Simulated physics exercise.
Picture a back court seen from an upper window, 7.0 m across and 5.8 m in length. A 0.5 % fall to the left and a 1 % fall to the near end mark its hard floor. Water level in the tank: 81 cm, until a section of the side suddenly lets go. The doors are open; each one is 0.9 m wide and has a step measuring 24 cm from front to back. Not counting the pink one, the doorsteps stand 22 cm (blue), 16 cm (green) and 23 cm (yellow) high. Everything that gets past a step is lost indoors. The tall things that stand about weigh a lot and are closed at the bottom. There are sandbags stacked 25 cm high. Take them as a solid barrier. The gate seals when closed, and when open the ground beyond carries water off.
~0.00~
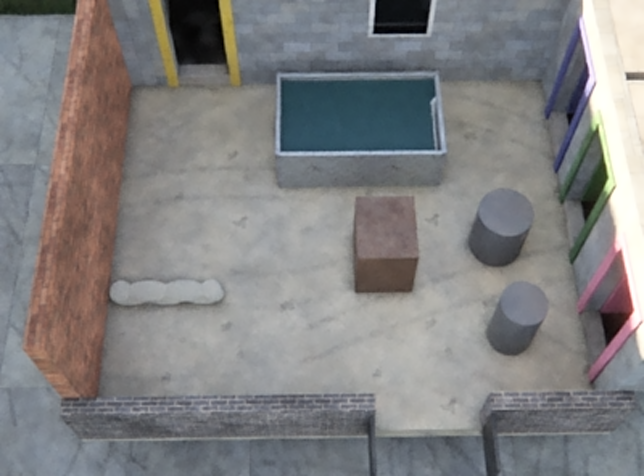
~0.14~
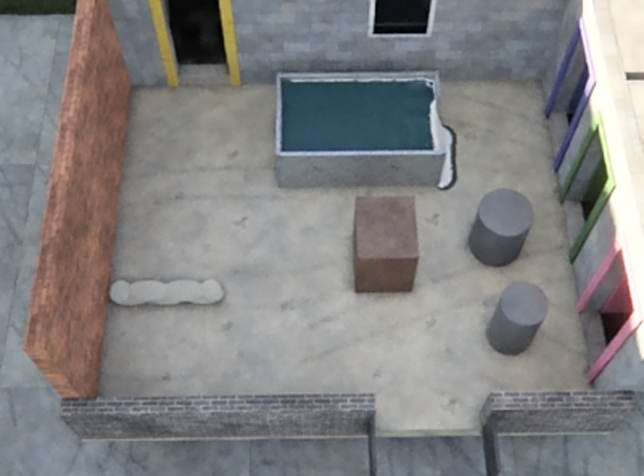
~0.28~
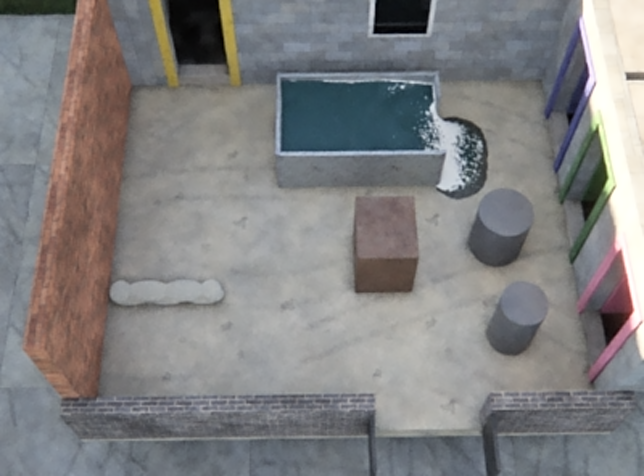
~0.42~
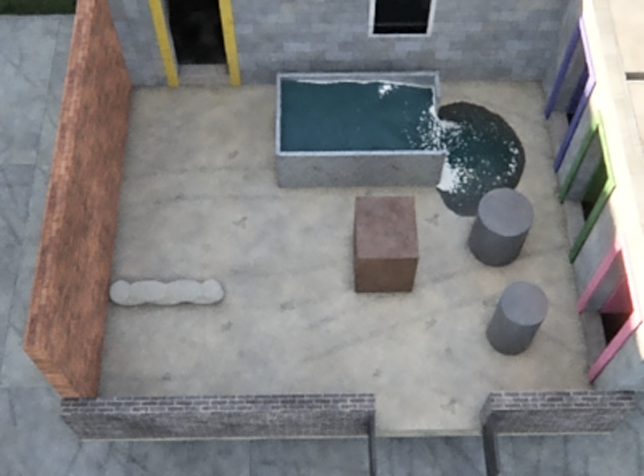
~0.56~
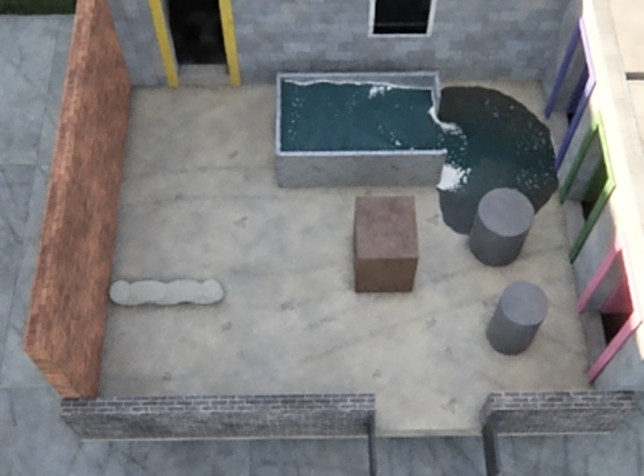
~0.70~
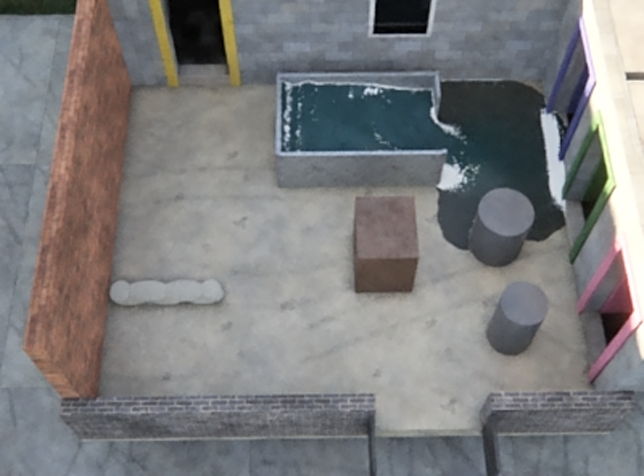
Water poured out through a gap in the right end of a tank, spread across the courtyard floor in a widening dark pool, reached around the nearer grey cylinder and foamed against the right-hand wall.
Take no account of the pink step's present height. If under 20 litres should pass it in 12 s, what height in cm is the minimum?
The minimum is around 13 cm.
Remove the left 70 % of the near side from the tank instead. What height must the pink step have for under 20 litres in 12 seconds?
About 8.0 cm.
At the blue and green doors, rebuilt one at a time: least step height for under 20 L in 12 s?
Roughly 37 cm for the blue door and roughly 28 cm for the green door.
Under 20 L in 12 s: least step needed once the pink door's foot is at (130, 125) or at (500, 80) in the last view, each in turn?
You'd want about 10.0 cm there first, then about 23 cm.
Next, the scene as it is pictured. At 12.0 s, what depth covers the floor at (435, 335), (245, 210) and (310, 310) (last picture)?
4, 3 and 7 cm, respectively.
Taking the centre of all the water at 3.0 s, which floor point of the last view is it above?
(438, 176).
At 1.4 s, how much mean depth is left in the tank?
The mean depth is roughly 52 cm.
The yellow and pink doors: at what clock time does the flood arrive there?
Arrival times: Yellow at 3.6 seconds, pink at 1.4 seconds.
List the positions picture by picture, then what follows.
The first picture shows still water, 81 cm deep, in the tank at (359, 116); the pink door at (606, 315) is dry.
In the second picture, water pours out at (435, 144) and has run 0.3 m, to (452, 140); about 10 cm deep outside, 81 cm at the back.
In the third picture, the gap is at (435, 147), the front 0.8 m out at (483, 155); the back of the tank holds 81 cm.
In the fourth picture, the gap is at (435, 148), the front 1.4 m out at (521, 161); the back of the tank holds 81 cm.
In the fifth picture, the gap is at (435, 148), the front 2.0 m out at (557, 179); the back of the tank holds 80 cm.
In the sixth picture, the front is at (569, 156), 2.1 m from the gap at (435, 148); 5.3 m2 of floor is wet, 72 cm left at the back; 1.9 m in a straight line remain to the pink door at (606, 315).
After 1.4 s water covers 15 % of the floor, deepest (42 cm) near (547, 161); 2 cm at the pink door, 0 litres in over its 14 cm step.
After 3.0 s water covers 35 % of the floor, deepest (31 cm) near (535, 89); 7 cm at the pink door, 0 litres in over its 14 cm step.
After 12.0 s water covers 95 % of the floor, deepest (14 cm) near (97, 417); 7 cm at the pink door, 16 litres in over its 14 cm step.
At the pink door as built, the water arrived by 1.4 s and peaked near 14 cm at 4.2 s.
Run again over the same 12 s with other heights there, 38 litres in over 10.5 cm, 14 litres over 14.5 cm. The limit of 20 litres is kept from about 13 cm up.
